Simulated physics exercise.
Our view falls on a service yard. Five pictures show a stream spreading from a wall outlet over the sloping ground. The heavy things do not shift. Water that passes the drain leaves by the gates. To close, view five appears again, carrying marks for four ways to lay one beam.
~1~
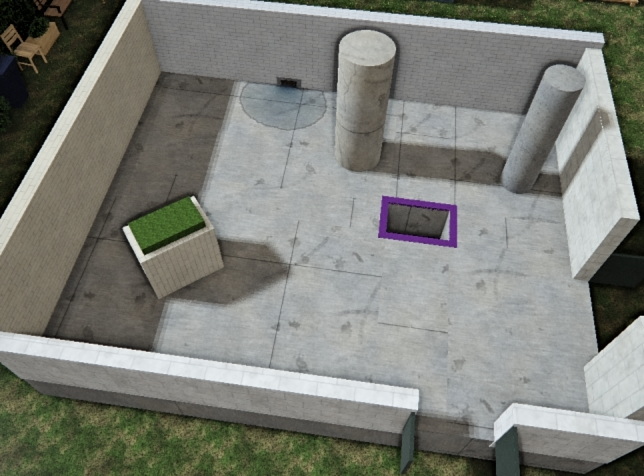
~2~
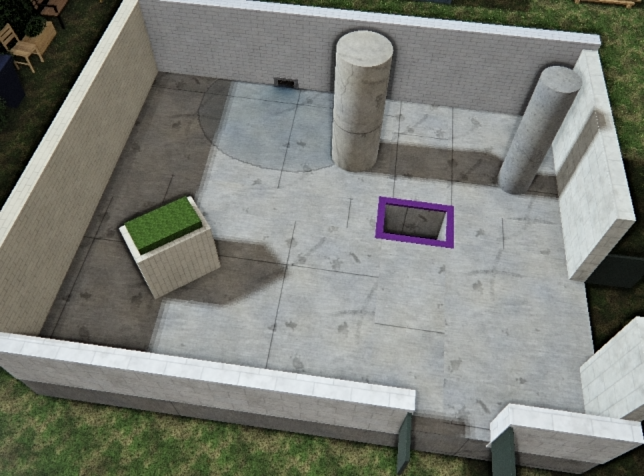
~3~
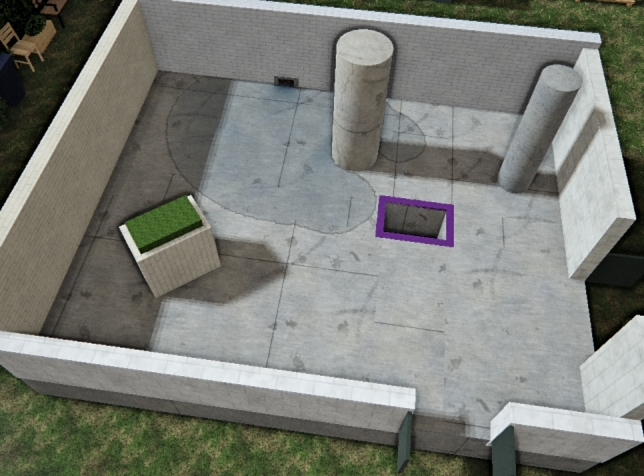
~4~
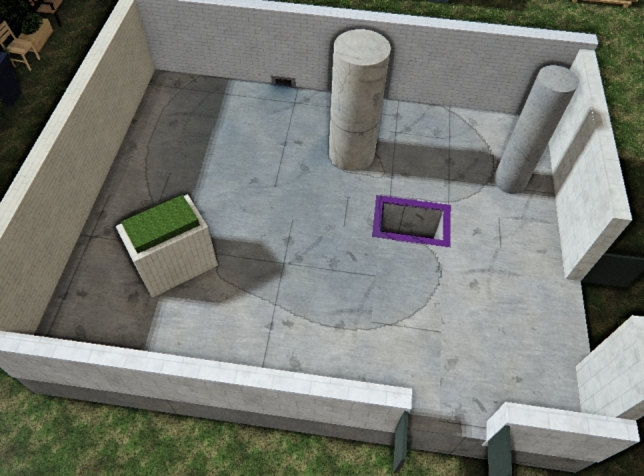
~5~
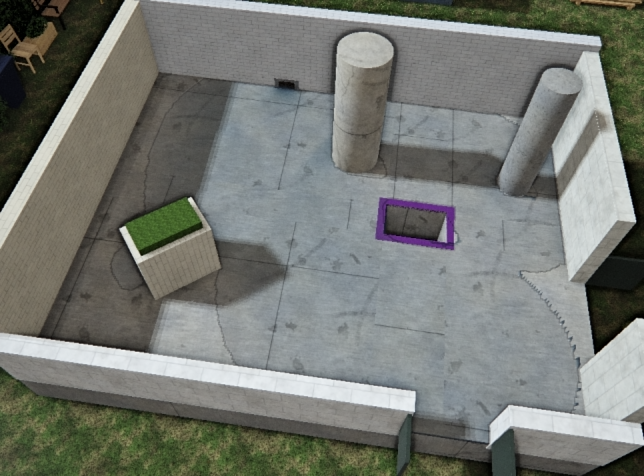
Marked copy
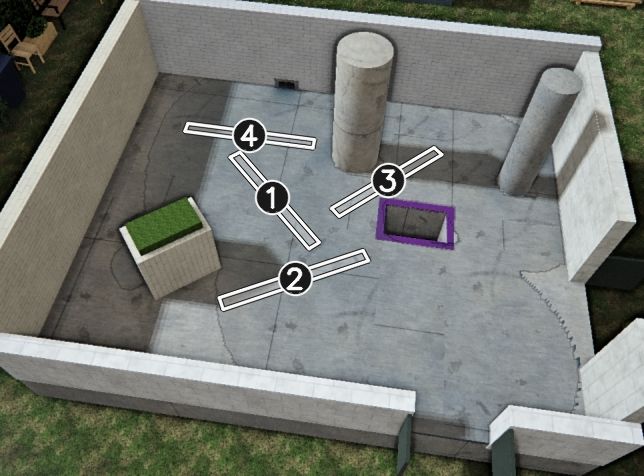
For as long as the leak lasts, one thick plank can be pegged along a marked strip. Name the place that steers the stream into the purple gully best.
2 works best here.
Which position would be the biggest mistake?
Position 3.
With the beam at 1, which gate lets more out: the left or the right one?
The right one.
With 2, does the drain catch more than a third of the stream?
Yes, it does.
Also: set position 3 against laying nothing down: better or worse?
Worse.
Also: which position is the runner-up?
Position 1.
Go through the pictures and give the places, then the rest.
In the first picture, outfall at (289, 82); purple gully at (418, 221); open gate at (578, 321); open gate at (451, 417); 3 % of the ground under water, visible out to (266, 121); purple gully still dry.
In the second picture, 12 % of the ground under water, visible out to (308, 166); purple gully still dry.
In the third picture, 25 % of the ground under water, visible out to (362, 218); purple gully still dry.
In the fourth picture, 45 % of the ground under water, visible out to (376, 320); purple gully taking water.
In the fifth picture, 73 % of the ground under water, visible out to (560, 381); purple gully taking water.
In white, 1 from (235, 154) to (314, 245); 2 from (221, 303) to (365, 255); 3 from (335, 212) to (438, 151); 4 from (186, 127) to (313, 143).
For position 1, about 19 % of the stream goes into the purple gully, about 81 % out by the gates.
For position 2, about 49 % of the stream goes into the purple gully, about 51 % out by the gates.
For position 3, next to none of the stream goes into the purple gully, about 99 % out by the gates.
For position 4, about 5 % of the stream goes into the purple gully, about 95 % out by the gates.
